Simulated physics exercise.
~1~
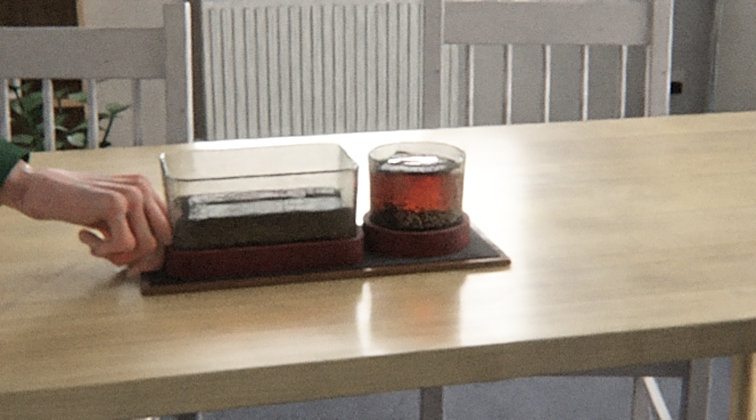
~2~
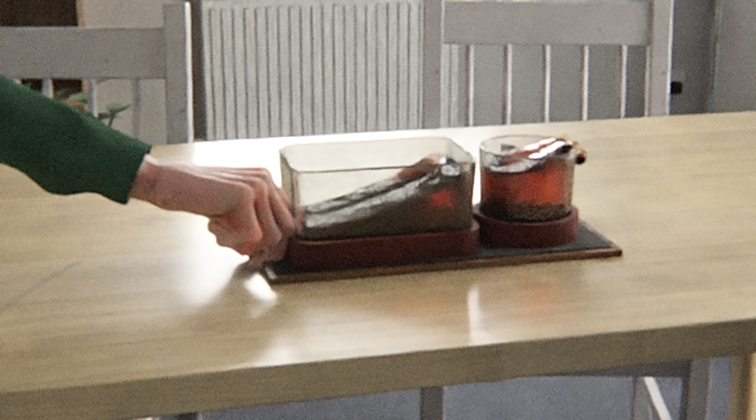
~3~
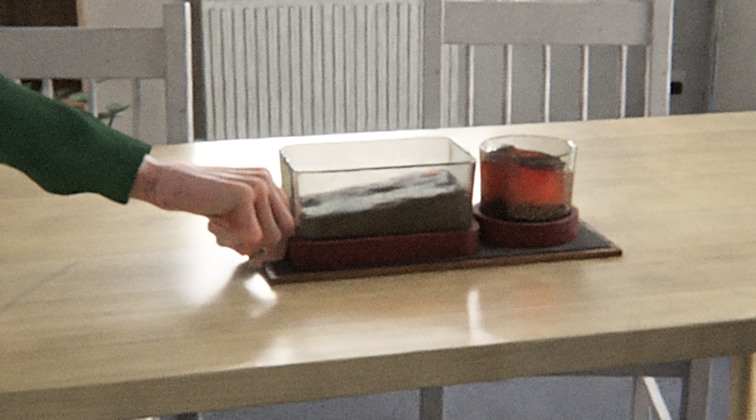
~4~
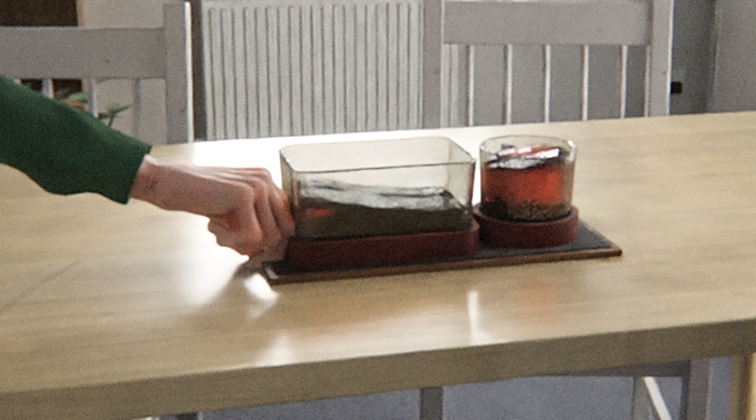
On a pale wooden table, with chairs and a radiator behind it, a hand holds the left end of a dark tray carrying an open, clear rectangular box and a clear round mug of reddish tea. The hand, in a green sleeve, pushes the tray to the right, and it comes to a stop. The liquid surges toward the right in both containers, climbing the box's side and rising to the rim of the mug. It then drops back and rocks. By the end, the tray stays put, the hand still on it, and the liquid lies lower with a slightly uneven surface.
